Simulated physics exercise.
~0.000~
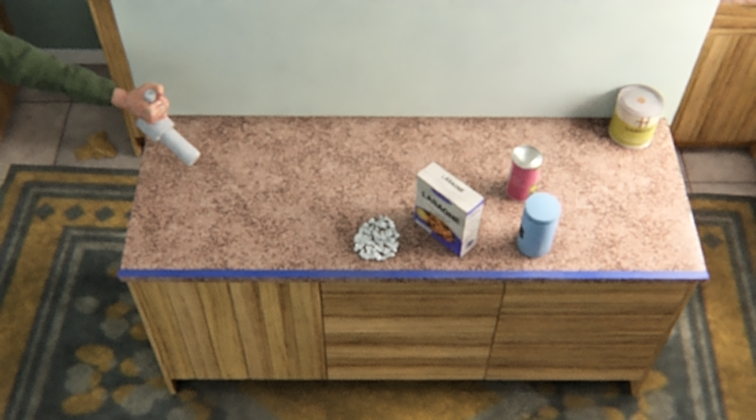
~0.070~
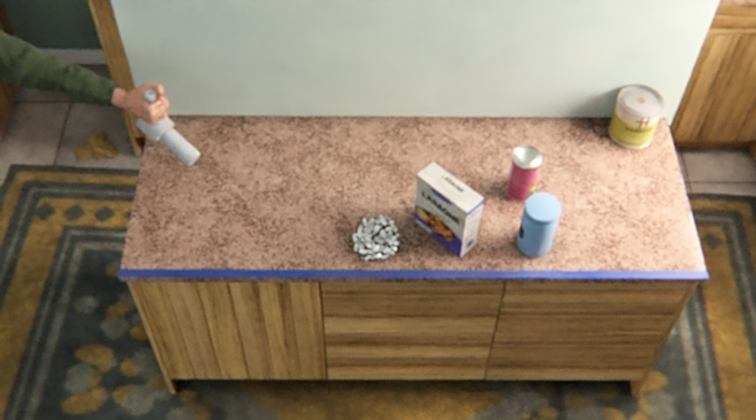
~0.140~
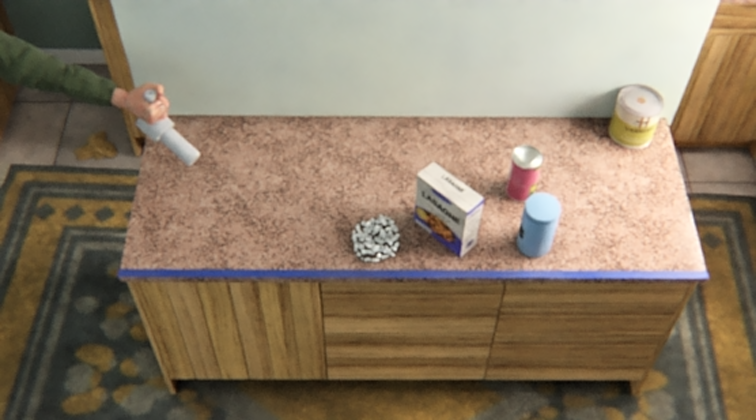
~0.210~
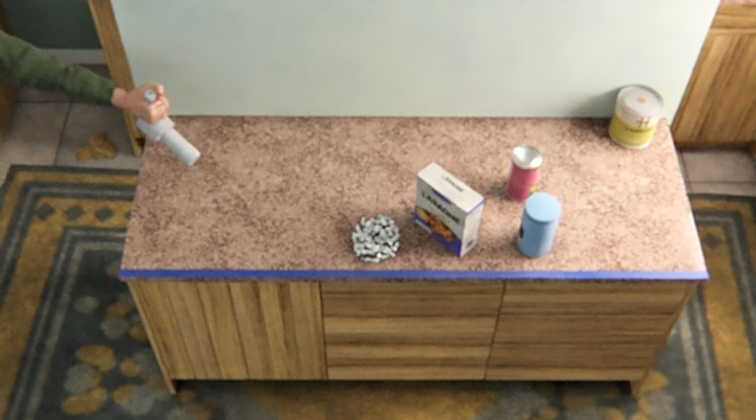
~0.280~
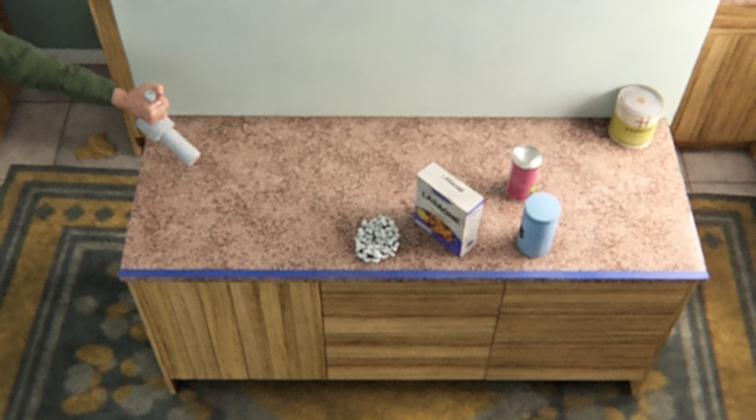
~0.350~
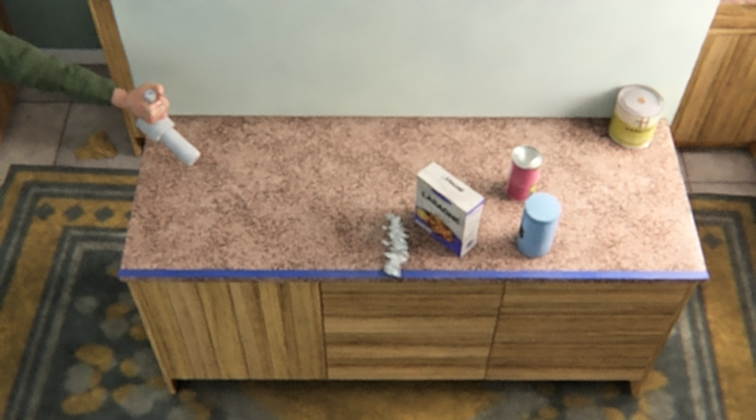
On a kitchen counter, a hand holds a dryer as pale beads shift slightly right, toward the front edge.
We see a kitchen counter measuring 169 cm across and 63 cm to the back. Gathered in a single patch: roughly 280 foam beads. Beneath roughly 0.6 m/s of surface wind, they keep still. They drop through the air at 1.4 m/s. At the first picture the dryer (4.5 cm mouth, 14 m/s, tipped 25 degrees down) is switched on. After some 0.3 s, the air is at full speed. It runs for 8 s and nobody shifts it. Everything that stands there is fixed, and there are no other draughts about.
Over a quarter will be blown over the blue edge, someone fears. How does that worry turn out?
It comes true.
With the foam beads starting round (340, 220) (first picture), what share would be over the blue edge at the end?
About 80 %.
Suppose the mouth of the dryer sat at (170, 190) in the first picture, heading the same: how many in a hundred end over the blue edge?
100 per cent.
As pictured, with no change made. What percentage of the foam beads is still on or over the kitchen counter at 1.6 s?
Close to 1 in a hundred remain at that time.
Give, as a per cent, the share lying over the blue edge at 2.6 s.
Share: Around 100 percent.
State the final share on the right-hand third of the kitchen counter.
Something close to 0 % ends up there.
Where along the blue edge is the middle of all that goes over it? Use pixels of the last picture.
Somewhere about (480, 278).
After 1.6 s the count stands so, 99 % are over the blue edge.
After 2.6 s the count stands so, 99 % are over the blue edge.
After 4.4 s the count stands so, 99 % are over the blue edge.
After 8.0 s, at the end, 99 % are over the blue edge.
